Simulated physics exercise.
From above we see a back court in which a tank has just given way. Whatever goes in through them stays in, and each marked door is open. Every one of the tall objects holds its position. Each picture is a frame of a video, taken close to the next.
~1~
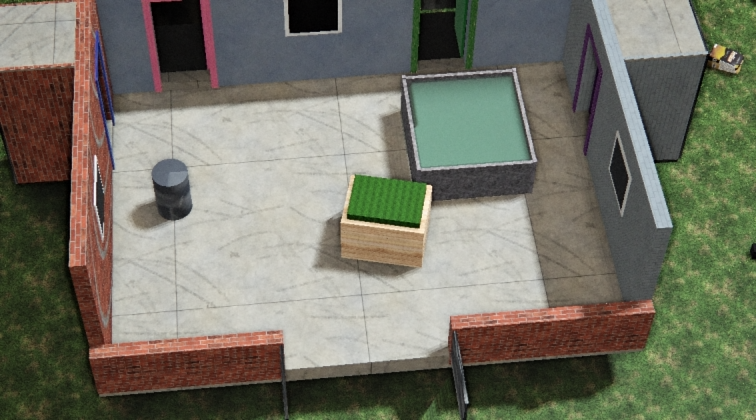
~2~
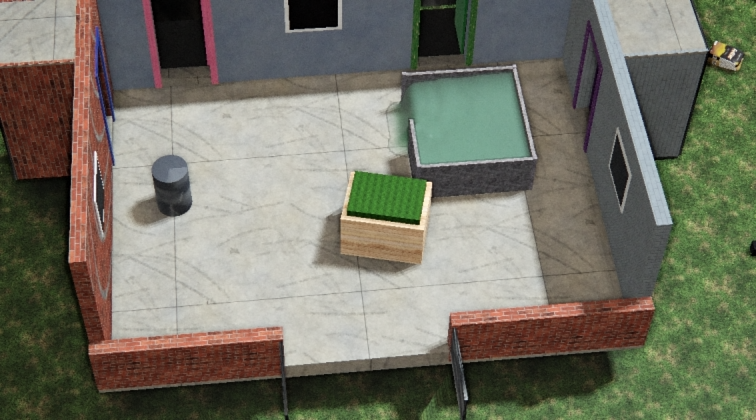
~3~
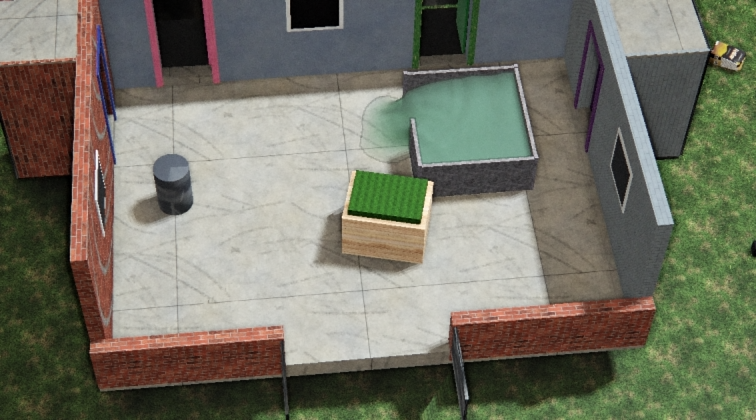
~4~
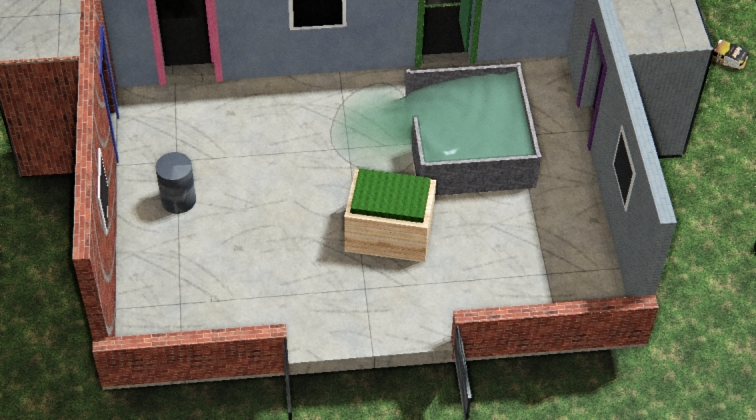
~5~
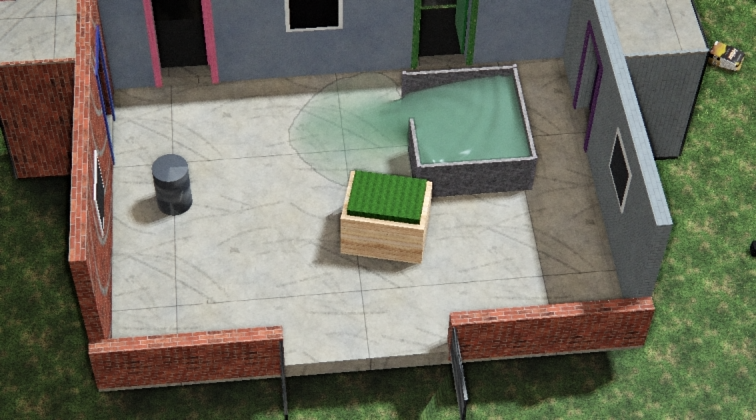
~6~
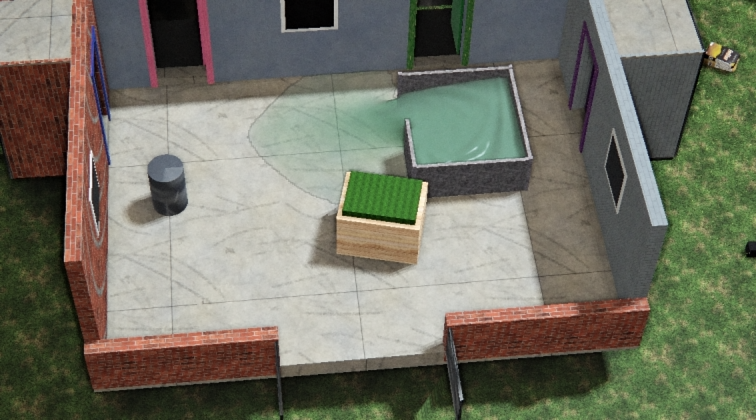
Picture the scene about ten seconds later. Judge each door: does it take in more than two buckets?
As I see it, the purple door stays at or under the cap there, the blue door tips over the cap there, the pink door stays at or under the cap there, the green door stays at or under the cap there.
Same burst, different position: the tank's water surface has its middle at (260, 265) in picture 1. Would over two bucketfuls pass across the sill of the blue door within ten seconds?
Result for the blue door: It doesn't reach it.
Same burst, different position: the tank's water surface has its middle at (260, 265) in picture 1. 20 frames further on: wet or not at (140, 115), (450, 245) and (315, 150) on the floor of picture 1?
First spot swamped, second bare, third bare.
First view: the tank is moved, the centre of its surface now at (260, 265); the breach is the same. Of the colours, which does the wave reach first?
It would be the blue-painted one.
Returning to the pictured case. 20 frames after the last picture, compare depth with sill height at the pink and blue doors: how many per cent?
Depth ratios, approx.: 40 and 160 percent.
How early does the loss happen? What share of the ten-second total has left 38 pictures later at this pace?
Somewhere around 50 per cent, I'd say.
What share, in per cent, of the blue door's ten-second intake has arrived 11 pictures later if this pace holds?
Close to 0 out of every hundred.
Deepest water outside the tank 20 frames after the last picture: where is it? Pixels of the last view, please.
Somewhere near (151, 122), I think.
A moment on, water covers 30 % of the floor; the purple door not reached, the blue door not reached, the pink door wet at the sill, nothing in, the green door not reached.
Next, water covers 40 % of the floor; the purple door not reached, the blue door wet at the sill, nothing in, the pink door wet at the sill, nothing in, the green door not reached.
Then, water covers 50 % of the floor; the purple door not reached, the blue door over two buckets in, the pink door wet at the sill, nothing in, the green door wet at the sill, nothing in.
Later, water covers 60 % of the floor; the purple door not reached, the blue door far over two buckets in, the pink door wet at the sill, nothing in, the green door wet at the sill, nothing in.
In the end, water covers 80 % of the floor; the purple door not reached, the blue door far over two buckets in, the pink door wet at the sill, nothing in, the green door wet at the sill, nothing in.
